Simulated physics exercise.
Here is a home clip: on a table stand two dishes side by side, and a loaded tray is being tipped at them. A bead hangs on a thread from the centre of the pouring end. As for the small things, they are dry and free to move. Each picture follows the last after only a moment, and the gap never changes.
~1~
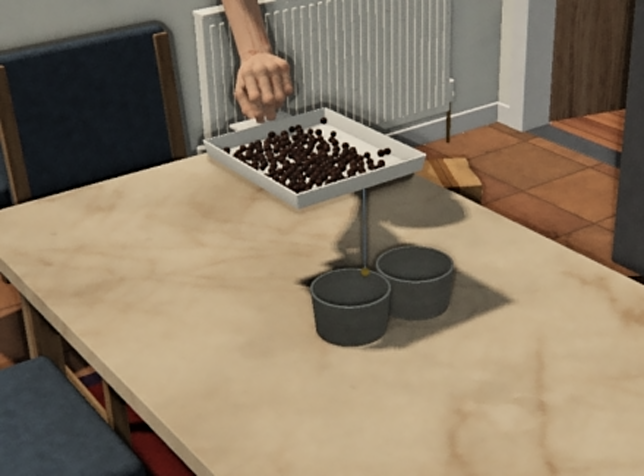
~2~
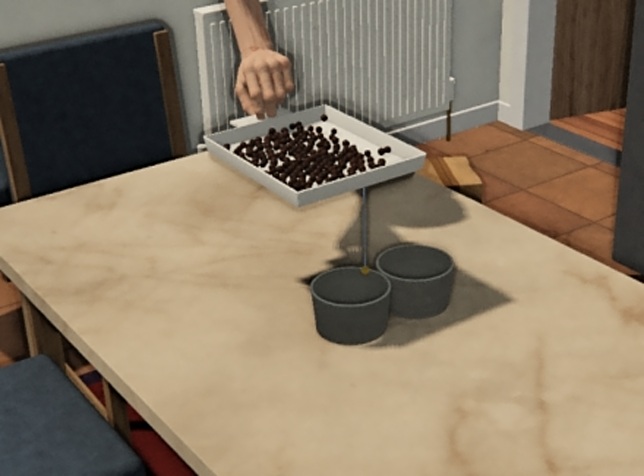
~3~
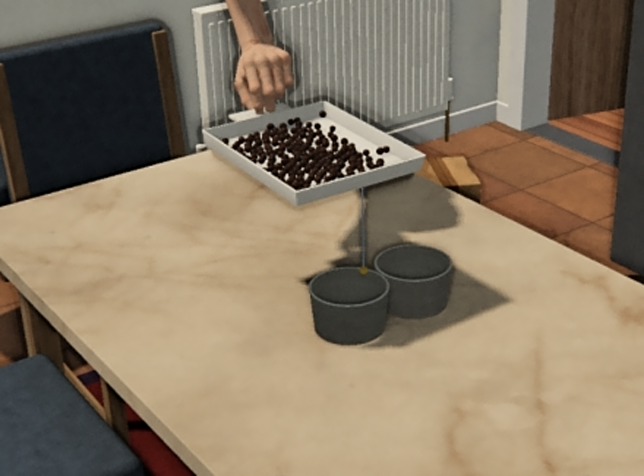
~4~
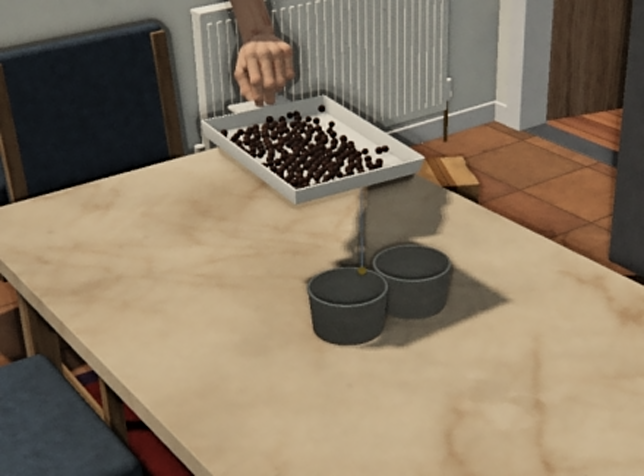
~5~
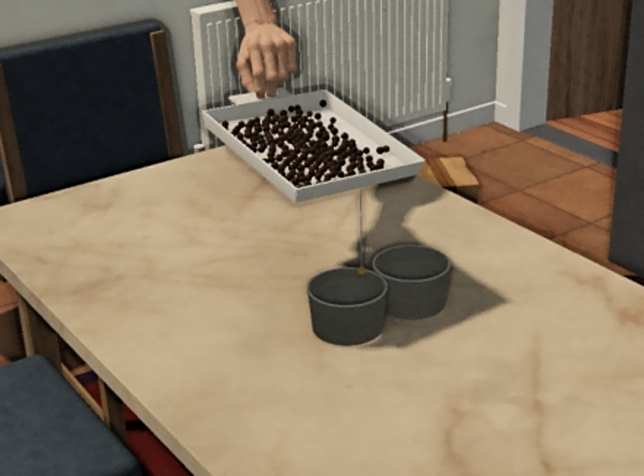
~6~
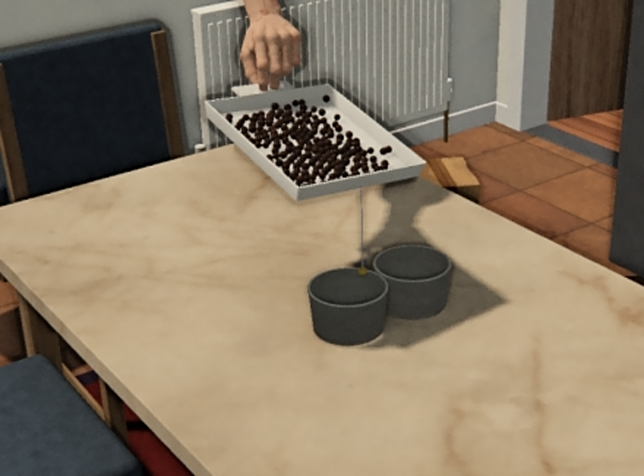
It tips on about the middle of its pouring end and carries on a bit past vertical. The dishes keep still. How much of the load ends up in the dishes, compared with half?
The dishes end up with more than half of it.
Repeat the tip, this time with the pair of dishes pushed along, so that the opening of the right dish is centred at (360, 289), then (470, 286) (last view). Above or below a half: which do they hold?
At place one a lesser share; at place two a lesser share.
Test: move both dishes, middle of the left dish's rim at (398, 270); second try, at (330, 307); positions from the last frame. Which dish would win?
In the first position the left of the two, in the second the right of the two.
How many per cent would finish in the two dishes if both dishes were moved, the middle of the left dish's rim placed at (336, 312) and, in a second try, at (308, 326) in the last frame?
Close to 30 in a hundred, then close to 10 in a hundred.
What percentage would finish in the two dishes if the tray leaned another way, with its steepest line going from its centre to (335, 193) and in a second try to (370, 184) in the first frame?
Around 10 per cent first, around 20 per cent next.
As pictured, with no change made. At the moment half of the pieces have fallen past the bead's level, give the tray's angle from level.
Somewhere around 90 degrees.
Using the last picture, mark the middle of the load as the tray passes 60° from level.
Close to (361, 140).
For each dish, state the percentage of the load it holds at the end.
Left dish 0, right dish 60 %.
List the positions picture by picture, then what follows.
Corners of the pouring end (298, 193) and (422, 154), level; middle of the load (312, 161), chocolate balls; left dish (374, 320); right dish (439, 294); bead on its thread (365, 272), in the first picture.
Corners of the pouring end (298, 191) and (422, 153), level; middle of the load (313, 159), in the second picture.
Corners of the pouring end (297, 190) and (421, 155), tipped barely, lowest at the right corner; middle of the load (311, 156), in the third picture.
Corners of the pouring end (297, 189) and (420, 157), tipped a little, lowest at the right corner; middle of the load (310, 153), in the fourth picture.
Corners of the pouring end (297, 187) and (421, 159), tipped a little, lowest at the right corner; middle of the load (312, 149), in the fifth picture.
Corners of the pouring end (299, 186) and (422, 162), tipped a little, lowest at the right corner; middle of the load (316, 147), roughly two thirds on the move; left dish (371, 319); right dish (436, 294), in the sixth picture.
Just after the last frame, tray tipped steeply; every one on the tray.
A moment on, tray tipped right over; about a tenth on the tray; roughly half in the right dish; roughly a third outside both; about a tenth in the air.
Further on, tray tipped past a quarter turn; roughly two thirds in the right dish; roughly a third outside both.
When it is over, tray tipped past a quarter turn; not one in the left dish; roughly two thirds in the right dish; roughly a third outside both.
